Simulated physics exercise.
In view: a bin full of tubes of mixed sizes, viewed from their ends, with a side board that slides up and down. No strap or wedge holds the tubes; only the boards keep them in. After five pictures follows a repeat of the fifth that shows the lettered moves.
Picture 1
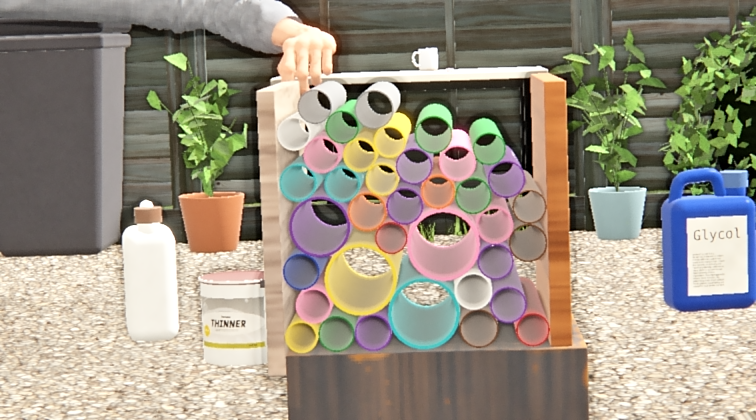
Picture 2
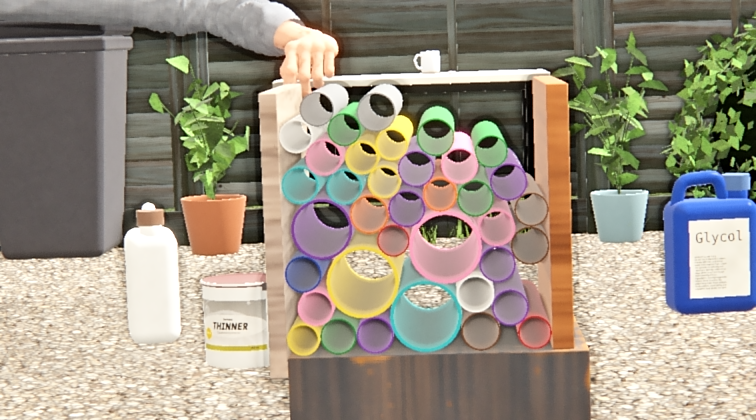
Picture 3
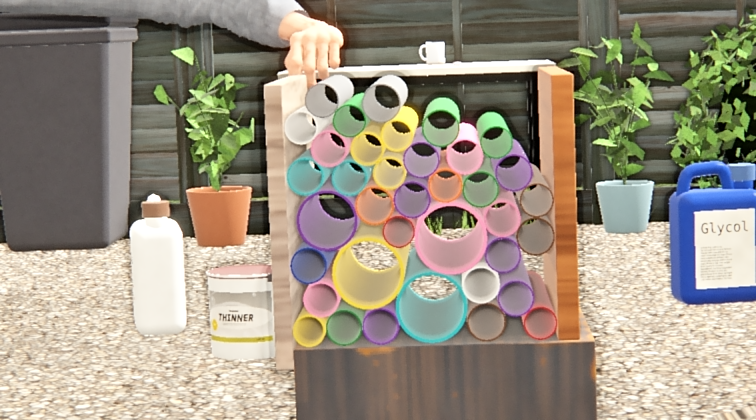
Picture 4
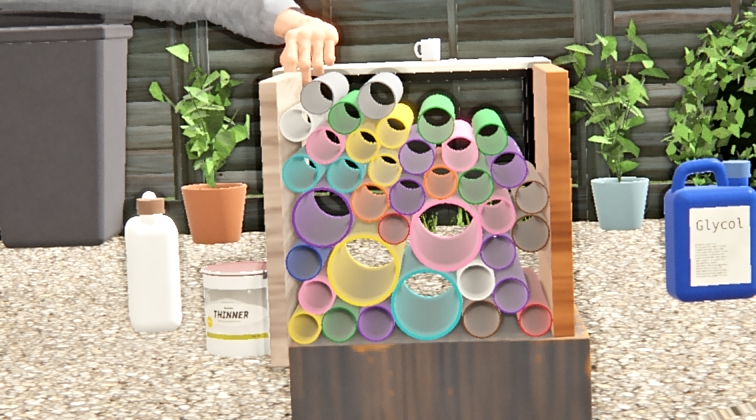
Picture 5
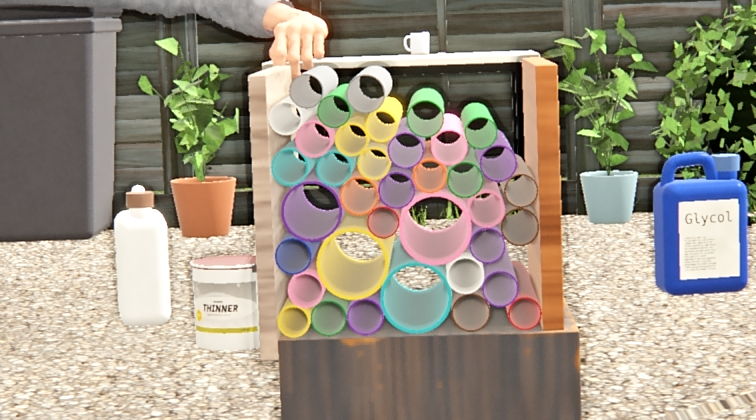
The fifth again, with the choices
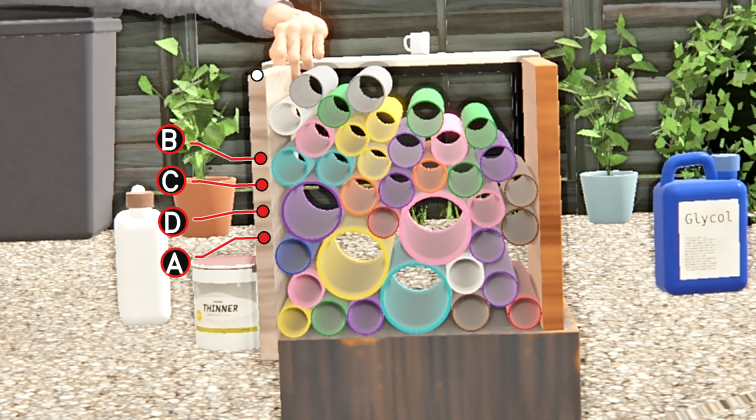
A hand in a grey sleeve rests on the top left corner of an open-fronted wooden bin on gravel, seen from the front before a dark fence. Coloured tubes fill the bin, large purple, yellow, pink and teal ones among smaller ones, with bottles, a thinner tin and potted plants around it. The camera sways slightly, while the hand and tubes show little movement of their own.
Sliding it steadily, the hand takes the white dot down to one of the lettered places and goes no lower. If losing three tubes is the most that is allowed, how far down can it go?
Lower it to C and no more.
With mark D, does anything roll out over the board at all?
Yes, at D.
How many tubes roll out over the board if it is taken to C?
It comes to two.
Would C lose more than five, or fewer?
At C, fewer than five.
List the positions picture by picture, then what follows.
A white tube (473, 291); an orange tube (367, 212); an orange tube (438, 192), in the first picture.
An orange tube (440, 195); a brown tube (531, 209), in the second picture.
A pink tube (465, 157); a green tube (497, 142), in the third picture.
Side board (289, 207), in the fourth picture.
A red tube (525, 313); a white tube (465, 275); an orange tube (359, 196), in the fifth picture.
On the marked copy, A at (264, 238); B at (261, 159); C at (262, 185); D at (263, 211); the white dot at (257, 75).
Following C. Soon after the start, top of the board (269, 126).
Later, top of the board (272, 184).
In the end, top of the board (272, 184), two out over the board.
As for the rest, A more than three out over the board; B two out over the board; D more than three out over the board.
